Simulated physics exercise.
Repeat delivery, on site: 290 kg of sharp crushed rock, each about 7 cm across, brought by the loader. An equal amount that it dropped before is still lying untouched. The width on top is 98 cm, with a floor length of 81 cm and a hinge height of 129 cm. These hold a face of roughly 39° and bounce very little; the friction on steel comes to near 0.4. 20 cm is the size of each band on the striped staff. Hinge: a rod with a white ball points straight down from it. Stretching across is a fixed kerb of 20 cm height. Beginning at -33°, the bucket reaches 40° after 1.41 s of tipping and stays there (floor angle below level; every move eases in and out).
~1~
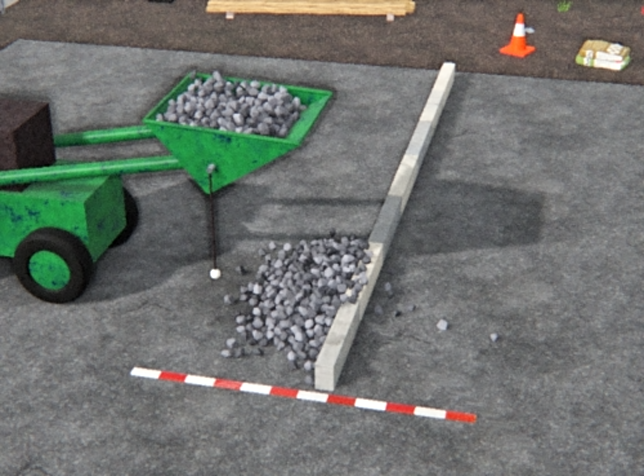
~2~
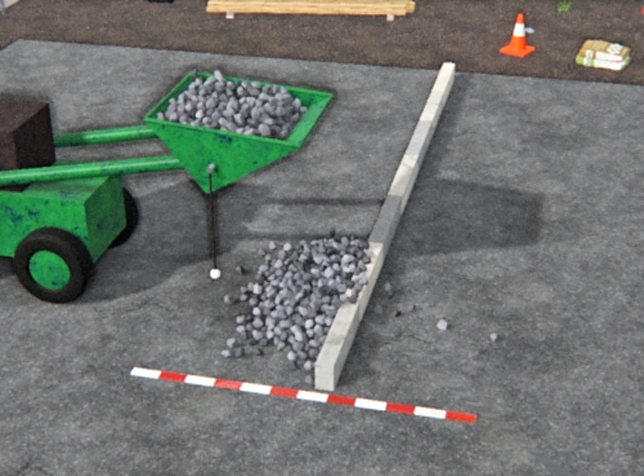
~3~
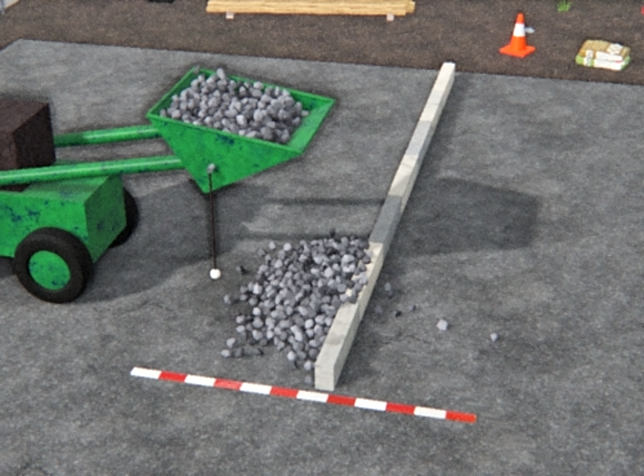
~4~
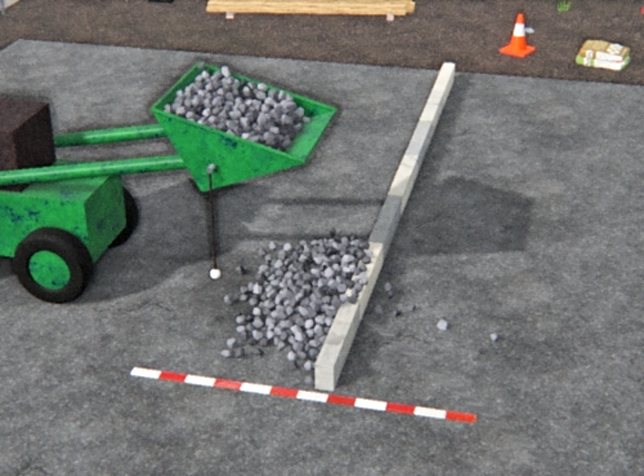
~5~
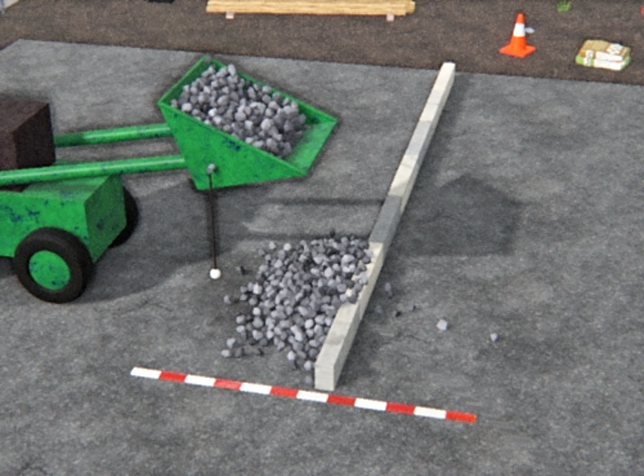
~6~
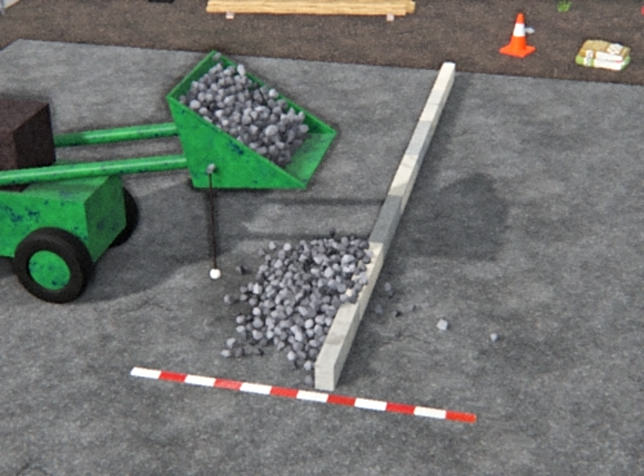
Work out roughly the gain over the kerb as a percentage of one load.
Close to 29 parts in a hundred.
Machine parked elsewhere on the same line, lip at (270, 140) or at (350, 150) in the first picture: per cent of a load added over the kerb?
5 %, then 95 %.
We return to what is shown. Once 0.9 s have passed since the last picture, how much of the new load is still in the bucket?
Near 50 per cent of the load is held.
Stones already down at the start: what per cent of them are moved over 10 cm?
5 per cent.
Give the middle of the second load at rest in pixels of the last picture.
Roughly at pixel (339, 281).
Then, 0.5 s after the last picture the floor is at 29°; in per cent of one load, 98 in the bucket, 100 on this side of the kerb, 1 over the kerb; the foremost stones are at (411, 305).
Then, 0.9 s after the last picture the floor is at 40°; in per cent of one load, 50 in the bucket, 148 on this side of the kerb, 2 over the kerb; the foremost stones are at (417, 299).
Then, 1.3 s after the last picture the floor is at 40°; in per cent of one load, 8 in the bucket, 180 on this side of the kerb, 12 over the kerb; the foremost stones are at (453, 299).
Then, 3.8 s after the last picture the floor is at 40°; in per cent of one load, 0 in the bucket, 169 on this side of the kerb, 31 over the kerb; the foremost stones are at (489, 312). Net gain over the kerb, 29.
